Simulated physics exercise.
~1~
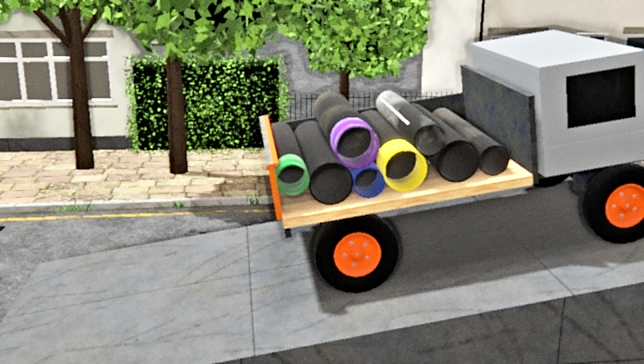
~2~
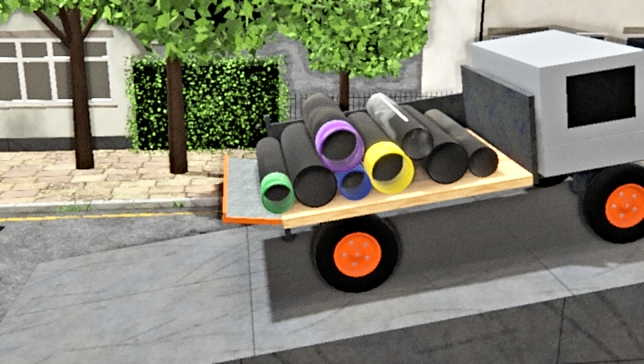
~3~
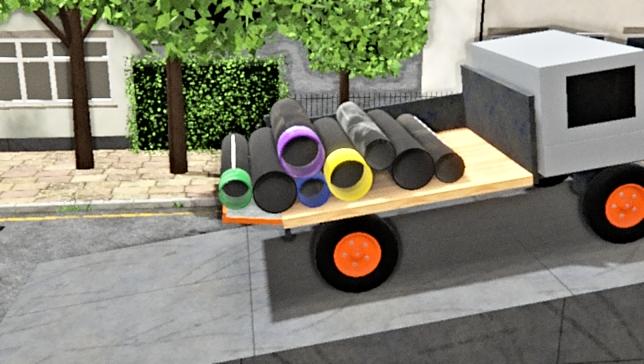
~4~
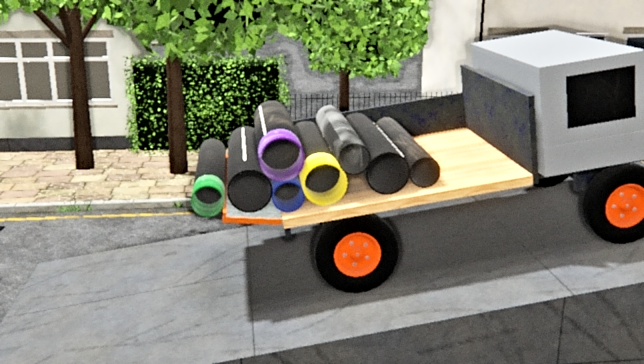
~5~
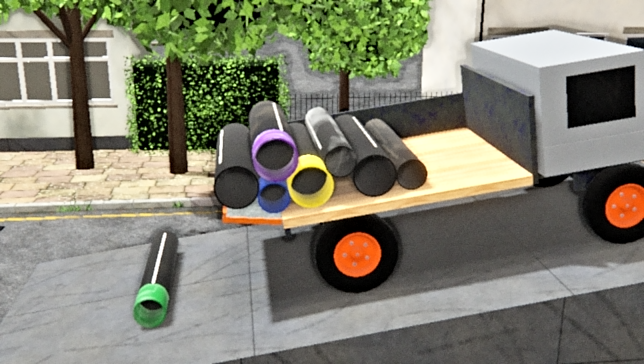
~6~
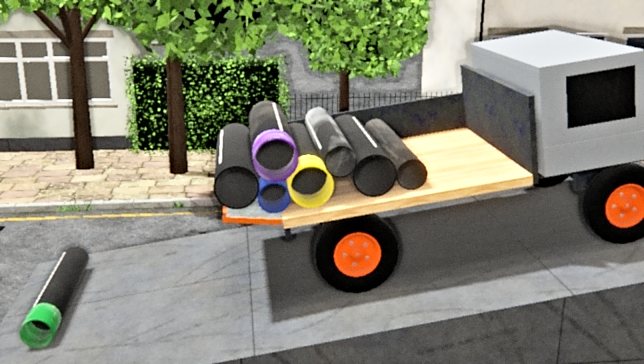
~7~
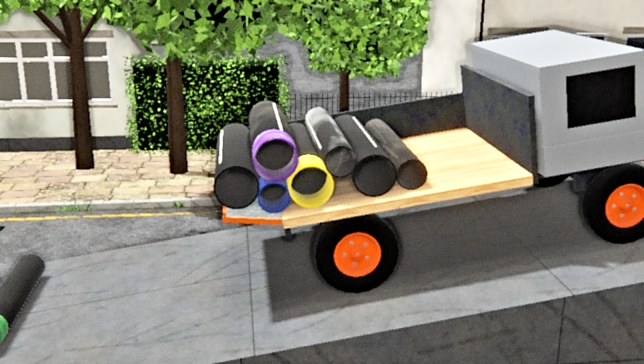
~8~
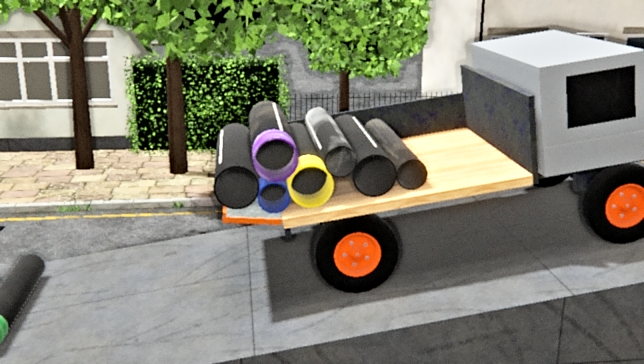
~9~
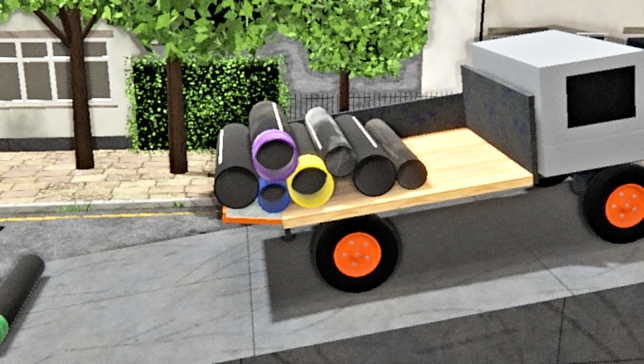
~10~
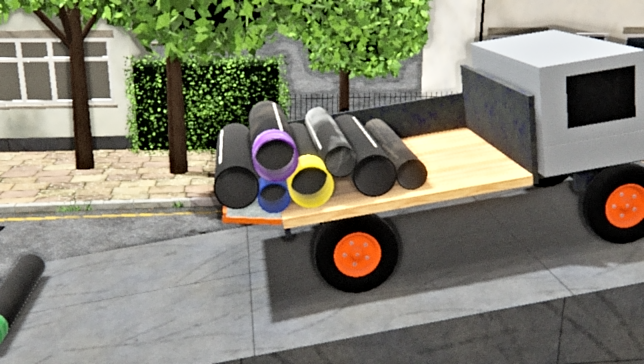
On a sloping street, a truck's tailgate drops, pipes roll left, and only the green-ended one falls off.
